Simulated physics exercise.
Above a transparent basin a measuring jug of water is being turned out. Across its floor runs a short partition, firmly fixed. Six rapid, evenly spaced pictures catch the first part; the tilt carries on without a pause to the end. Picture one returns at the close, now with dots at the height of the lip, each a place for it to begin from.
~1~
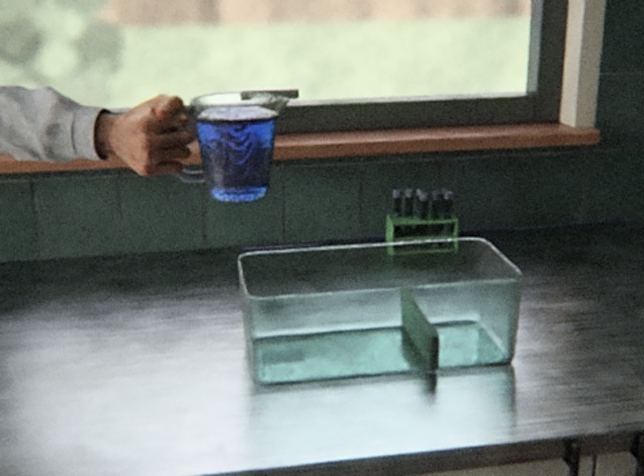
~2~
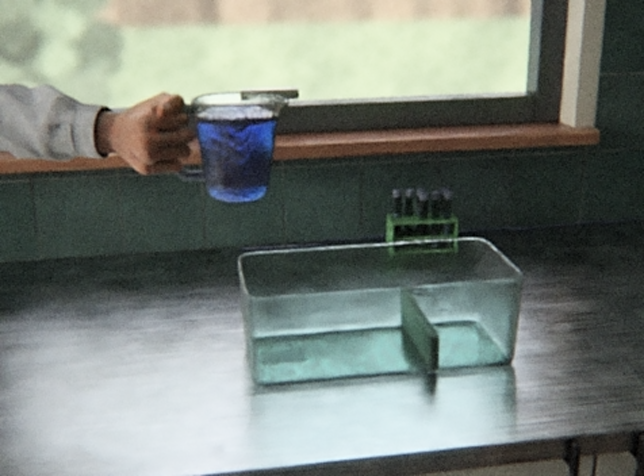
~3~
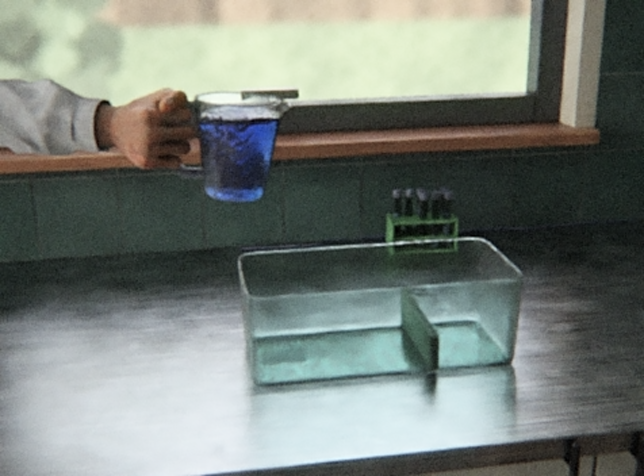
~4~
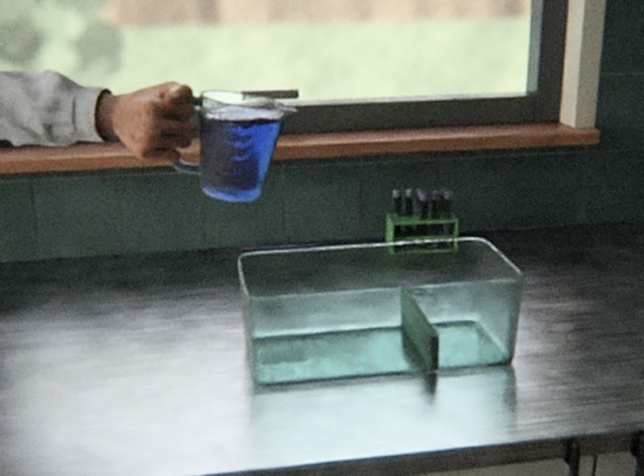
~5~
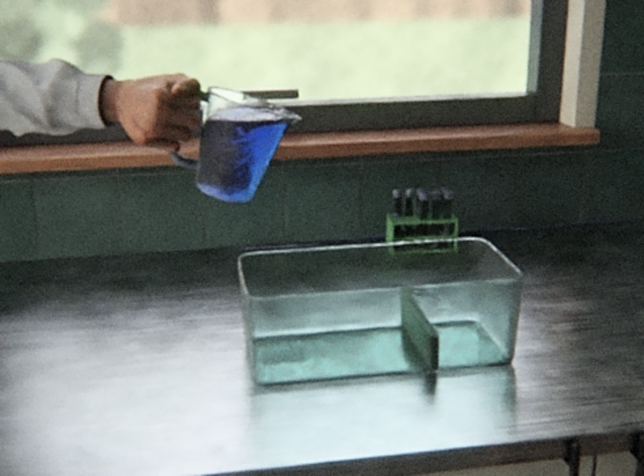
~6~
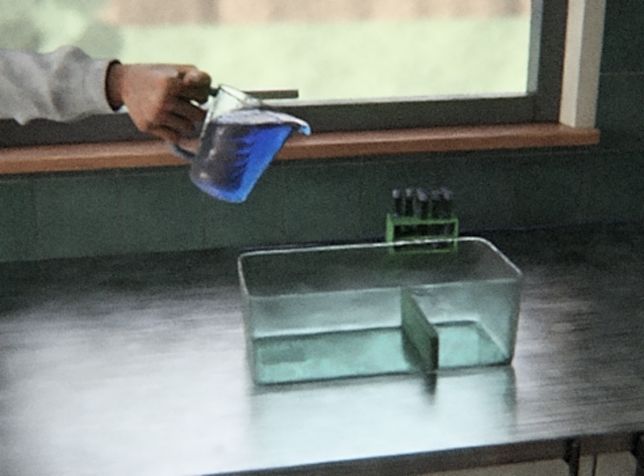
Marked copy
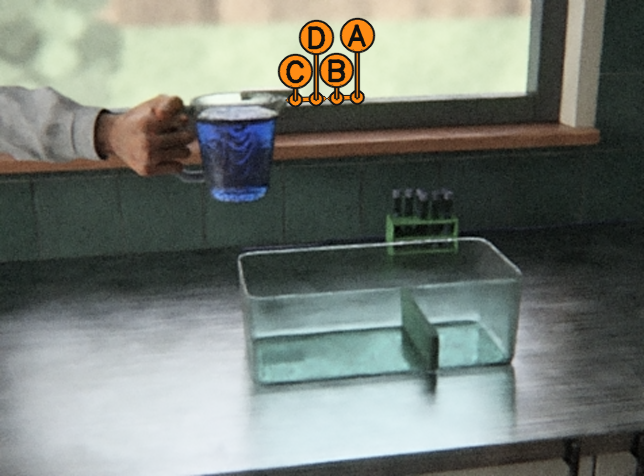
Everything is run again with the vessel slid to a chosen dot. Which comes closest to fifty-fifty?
A.
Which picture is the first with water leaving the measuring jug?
In picture 6.
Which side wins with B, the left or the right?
More ends on the left.
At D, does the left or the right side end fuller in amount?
The left side.
In orange, A at (357, 97); B at (336, 98); C at (295, 99); D at (316, 99).
With A, about 46 % ends left of the wall and 52 % right of it.
With B, about 91 % ends left of the wall and 7 % right of it.
With C, about 95 % ends left of the wall and 4 % right of it.
With D, about 93 % ends left of the wall and 5 % right of it.
